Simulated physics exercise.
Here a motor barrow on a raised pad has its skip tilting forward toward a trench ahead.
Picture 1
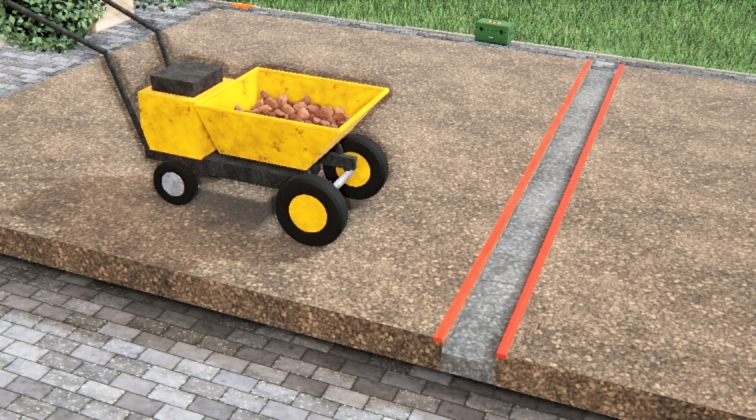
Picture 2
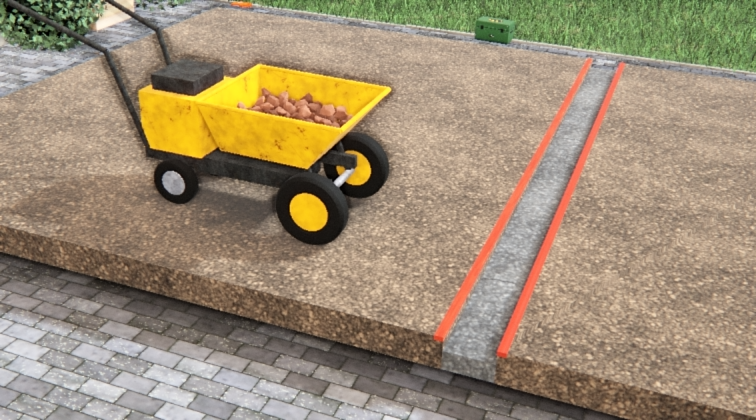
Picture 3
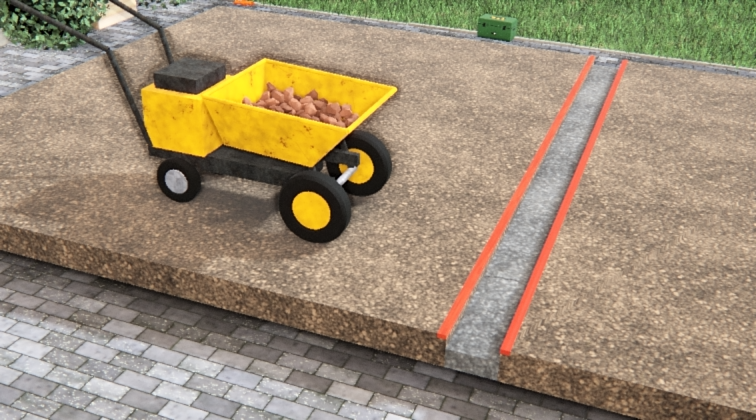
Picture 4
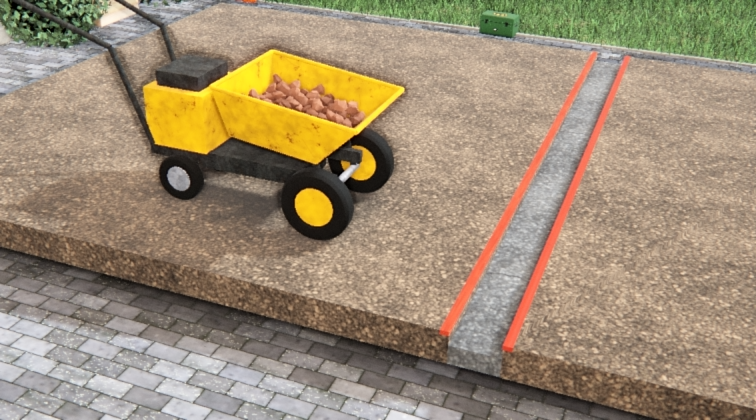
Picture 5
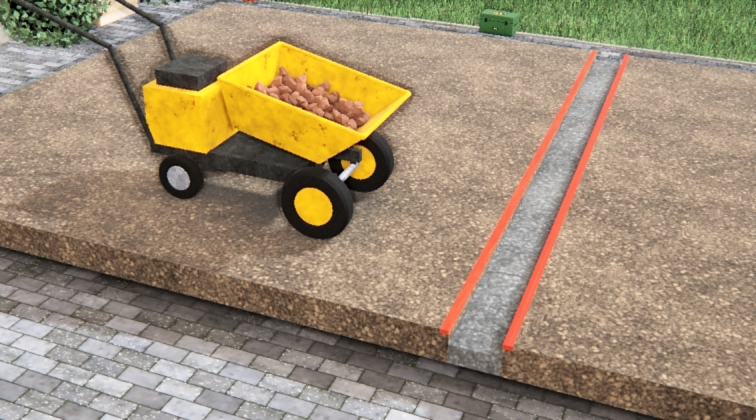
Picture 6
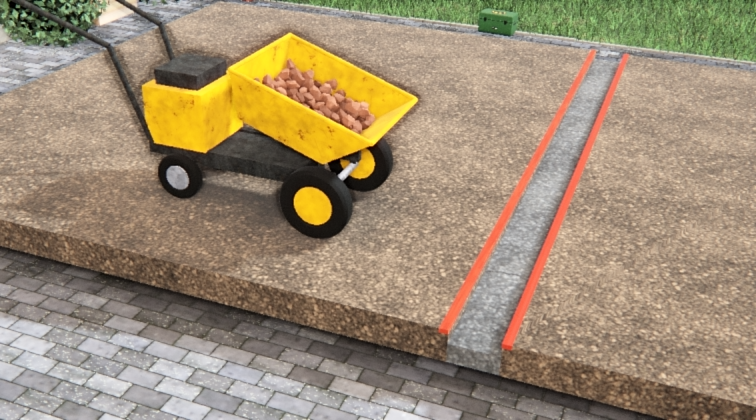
On a raised brown pad beside a lawn, a yellow motor barrow loaded with rubble rolled forward very slightly, then its skip tilted gradually toward a narrow, red-edged trench on the right.
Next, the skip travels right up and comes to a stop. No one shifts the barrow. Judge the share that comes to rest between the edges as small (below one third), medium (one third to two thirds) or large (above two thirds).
The share is small, below one third.
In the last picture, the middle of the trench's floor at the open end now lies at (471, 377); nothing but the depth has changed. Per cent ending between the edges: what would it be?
20 %.
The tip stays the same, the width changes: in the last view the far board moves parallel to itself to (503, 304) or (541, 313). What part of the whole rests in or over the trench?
Roughly 20 % and 20 %.
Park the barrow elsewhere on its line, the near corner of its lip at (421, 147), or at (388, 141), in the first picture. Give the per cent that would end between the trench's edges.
The first stopping place yields 70 % and the other yields 60 %.
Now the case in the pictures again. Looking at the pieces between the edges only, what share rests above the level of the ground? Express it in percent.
It works out at about 5 percent.
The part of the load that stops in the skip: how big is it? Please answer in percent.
Around 15 per cent.
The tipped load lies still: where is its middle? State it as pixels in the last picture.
Near (461, 236).
Soon, skip tipped steeply; all in the skip.
A while on, skip tipped right over; about two thirds in the skip; about a quarter short of the trench; a stray few in or heaped over the trench; a stray few falling.
Towards the end, skip tipped right over; about a quarter in the skip; about two thirds short of the trench; about a quarter in or heaped over the trench.
Finally, skip tipped right over; about a quarter in the skip; about two thirds short of the trench; about a quarter in or heaped over the trench; none beyond it.
